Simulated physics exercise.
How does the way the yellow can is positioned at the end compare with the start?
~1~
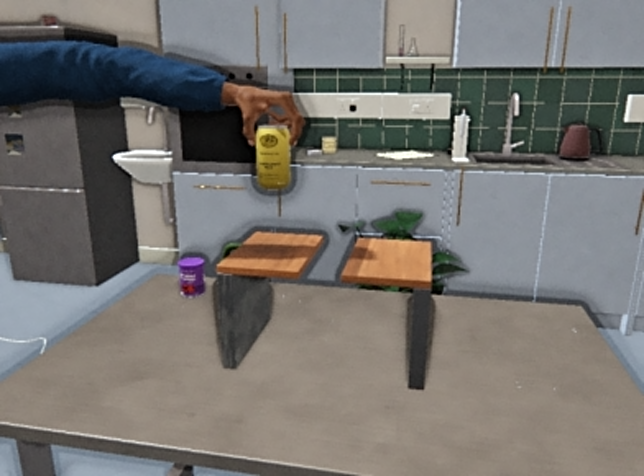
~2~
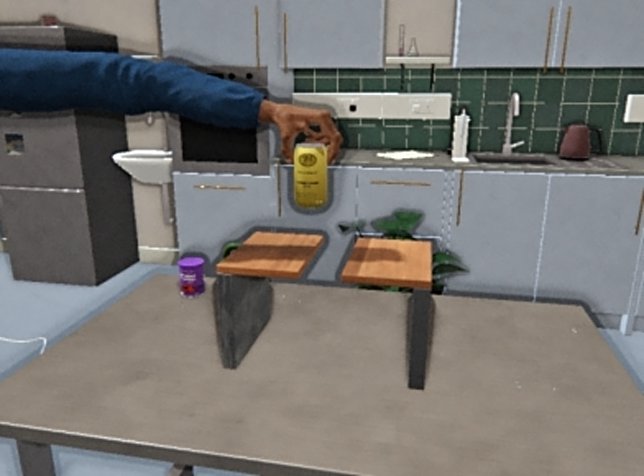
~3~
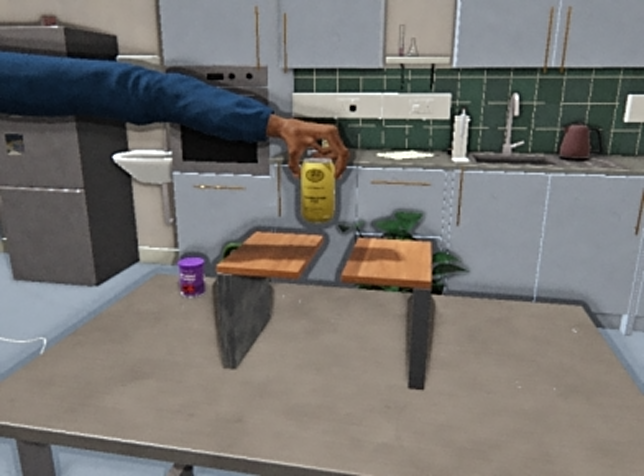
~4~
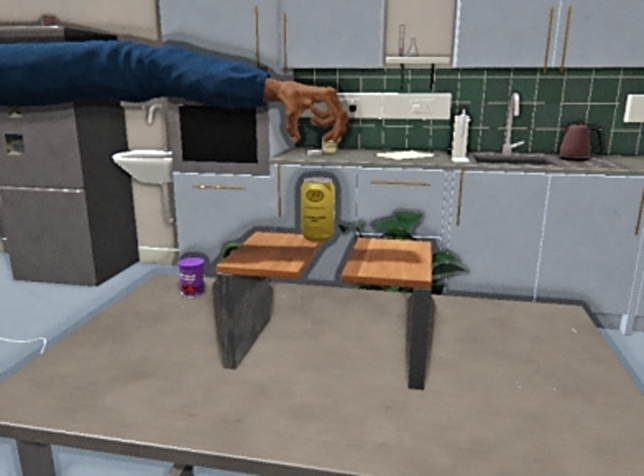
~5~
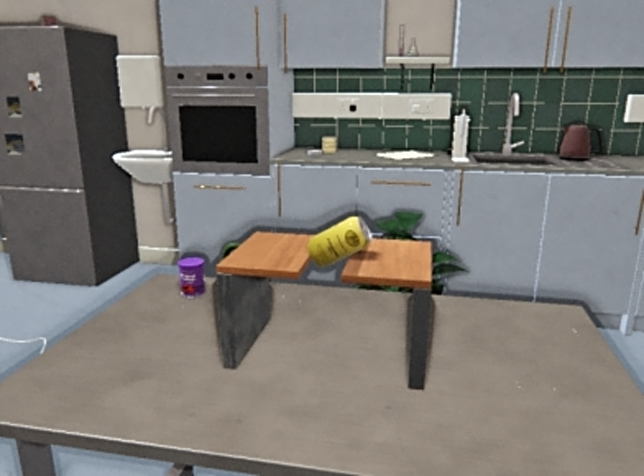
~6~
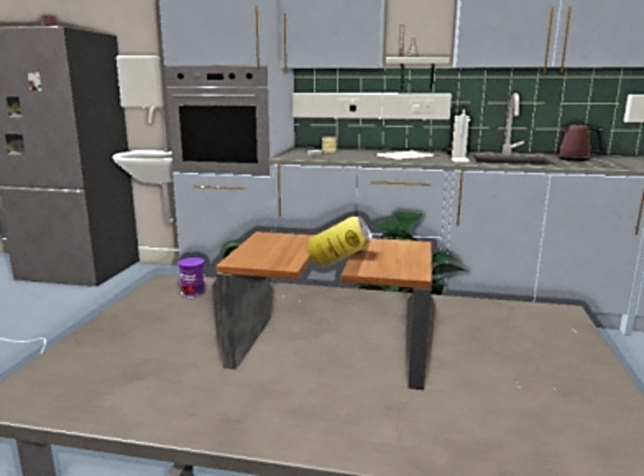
At the start the yellow can is held upright in the hand, while at the end it is leaning over in the gap between the wooden ledges.
